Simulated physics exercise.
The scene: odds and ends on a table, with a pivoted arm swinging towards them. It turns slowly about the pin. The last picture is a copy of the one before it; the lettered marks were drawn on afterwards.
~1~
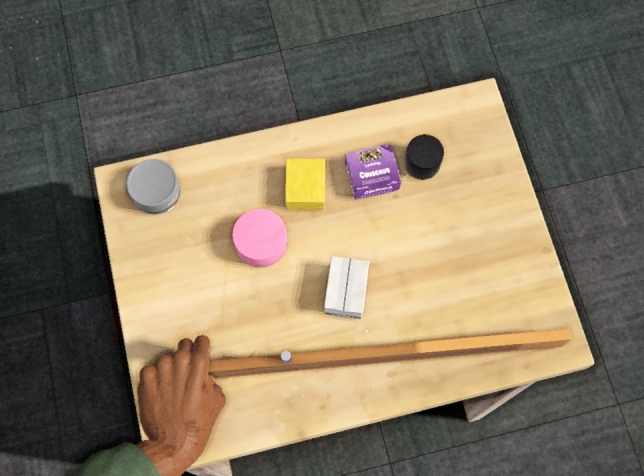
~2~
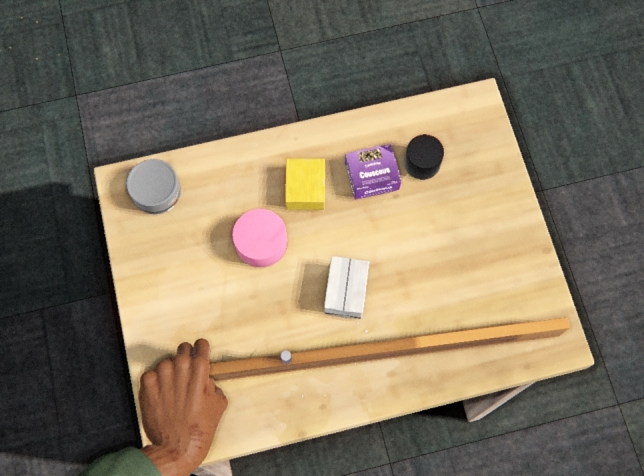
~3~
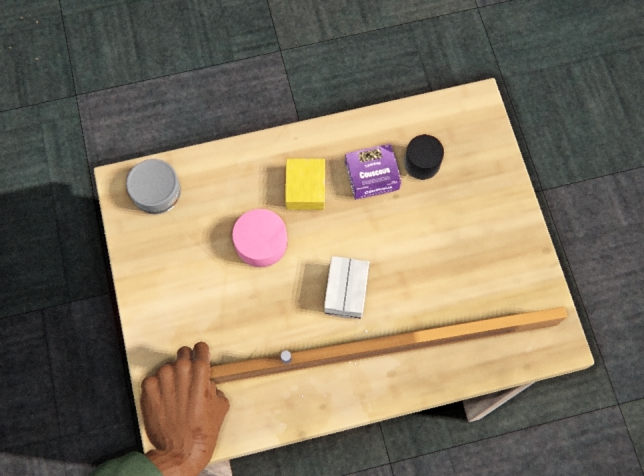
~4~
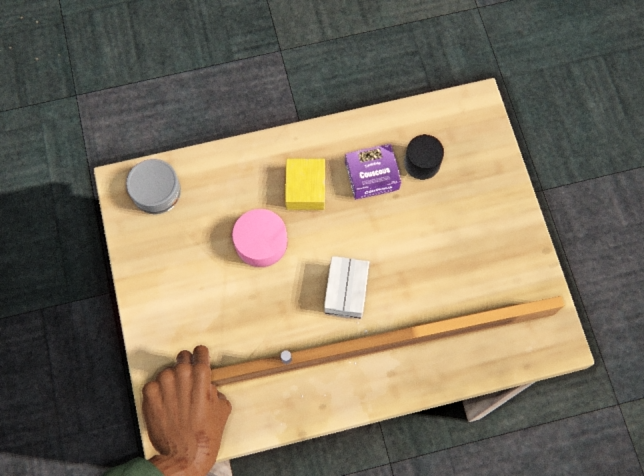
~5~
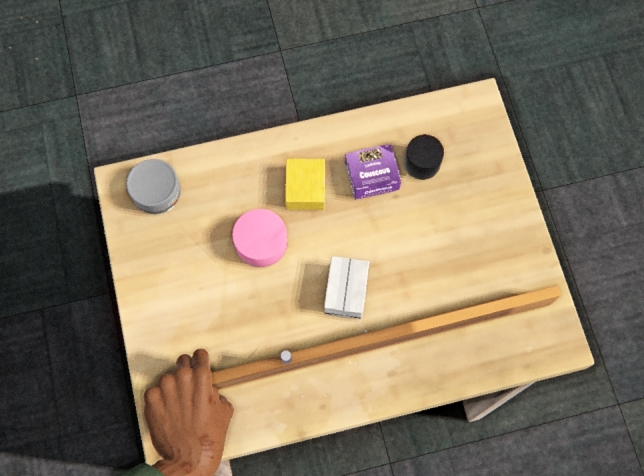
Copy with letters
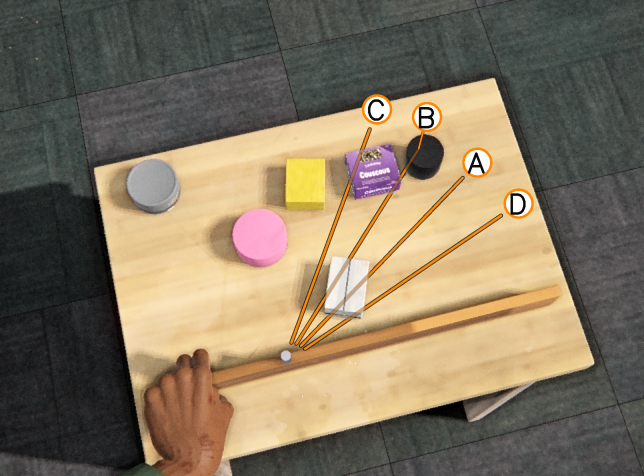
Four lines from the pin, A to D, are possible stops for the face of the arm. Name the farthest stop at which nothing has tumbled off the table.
C is the last safe line.
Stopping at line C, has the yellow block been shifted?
Yes.
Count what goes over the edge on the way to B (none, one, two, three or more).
By then, none.
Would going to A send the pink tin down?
No.
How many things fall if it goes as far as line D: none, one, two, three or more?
By then, none.
On the copy, A at (384, 259); B at (360, 243); C at (332, 232); D at (406, 280).
On C. First, arm (406, 277); white box (342, 281); grey tub (154, 187).
Then, arm (369, 242); black pot (409, 147); white box (330, 262).
Finally, arm (336, 226); black pot (353, 117); purple packet (325, 156); nothing has fallen.
By contrast, A is safe but short; B is safe but short; D is safe but short.
